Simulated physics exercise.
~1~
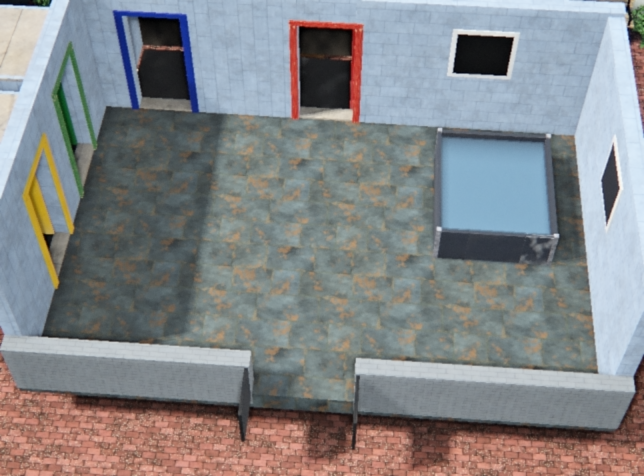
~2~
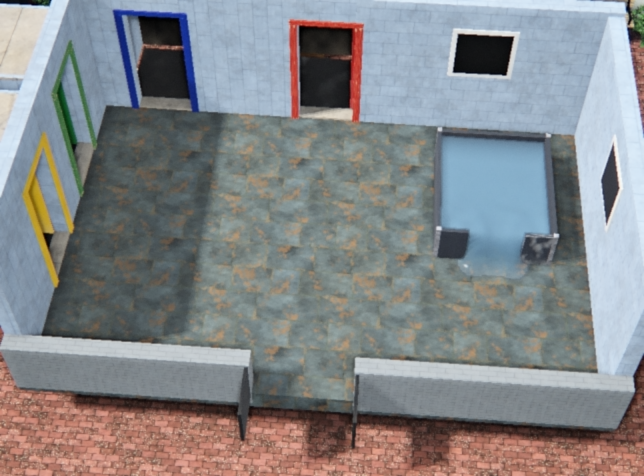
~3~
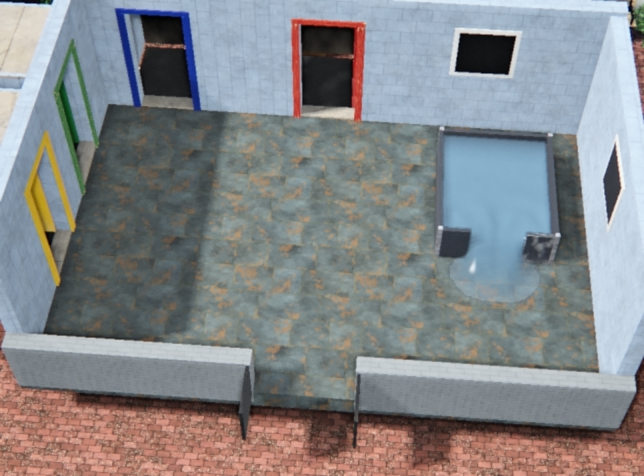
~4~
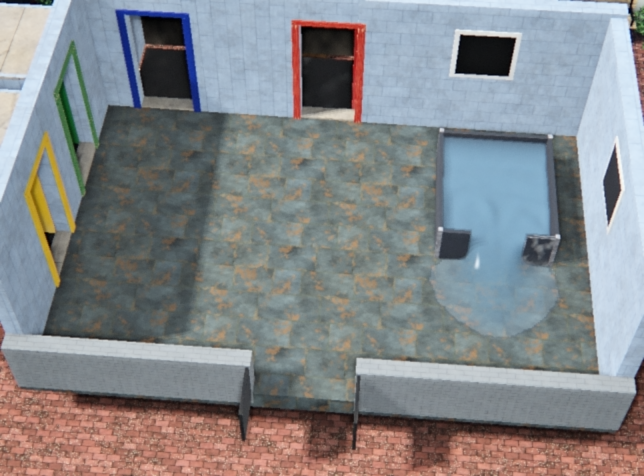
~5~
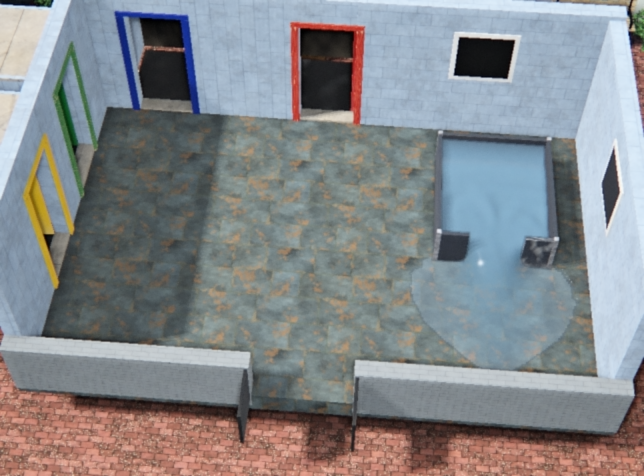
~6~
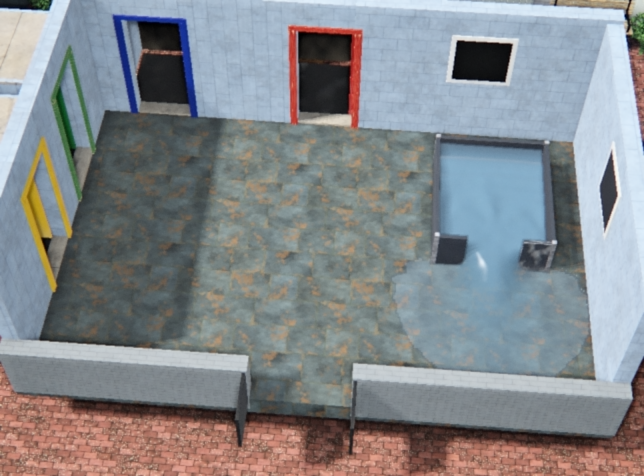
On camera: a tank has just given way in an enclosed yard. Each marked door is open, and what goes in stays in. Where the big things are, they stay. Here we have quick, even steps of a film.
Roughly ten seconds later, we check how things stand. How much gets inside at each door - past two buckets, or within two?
The red door within two, the yellow door within two, the blue door within two, the green door within two.
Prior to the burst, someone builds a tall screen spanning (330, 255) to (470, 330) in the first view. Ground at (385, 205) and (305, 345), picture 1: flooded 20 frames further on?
As listed: Awash, under water.
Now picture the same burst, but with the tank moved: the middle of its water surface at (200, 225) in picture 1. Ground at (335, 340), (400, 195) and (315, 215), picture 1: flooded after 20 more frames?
Spot one is touched, spot two is not touched, spot three is not touched.
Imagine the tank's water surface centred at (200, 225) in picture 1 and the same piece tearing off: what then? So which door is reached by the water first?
I'd go with the door marked yellow.
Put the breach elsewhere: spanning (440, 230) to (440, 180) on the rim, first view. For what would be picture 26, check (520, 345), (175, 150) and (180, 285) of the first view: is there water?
The first spot is spared, the second soaked and the third soaked.
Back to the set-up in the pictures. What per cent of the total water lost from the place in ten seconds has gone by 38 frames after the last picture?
I'd estimate some 65 per cent.
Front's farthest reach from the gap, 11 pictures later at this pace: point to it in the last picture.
I'd go with roughly (250, 383).
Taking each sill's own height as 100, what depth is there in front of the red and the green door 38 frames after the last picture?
About 0 and 0 %.
A moment on, water covers 15 % of the floor; the red door not reached, the yellow door not reached, the blue door not reached, the green door not reached.
Next, water covers 20 % of the floor; the red door not reached, the yellow door not reached, the blue door not reached, the green door not reached.
Then, water covers 35 % of the floor; the red door not reached, the yellow door not reached, the blue door not reached, the green door not reached.
Later, water covers 65 % of the floor; the red door not reached, the yellow door wet at the sill, nothing in, the blue door not reached, the green door not reached.
In the end, water covers 90 % of the floor; the red door wet at the sill, nothing in, the yellow door under two buckets in, the blue door wet at the sill, nothing in, the green door wet at the sill, nothing in.
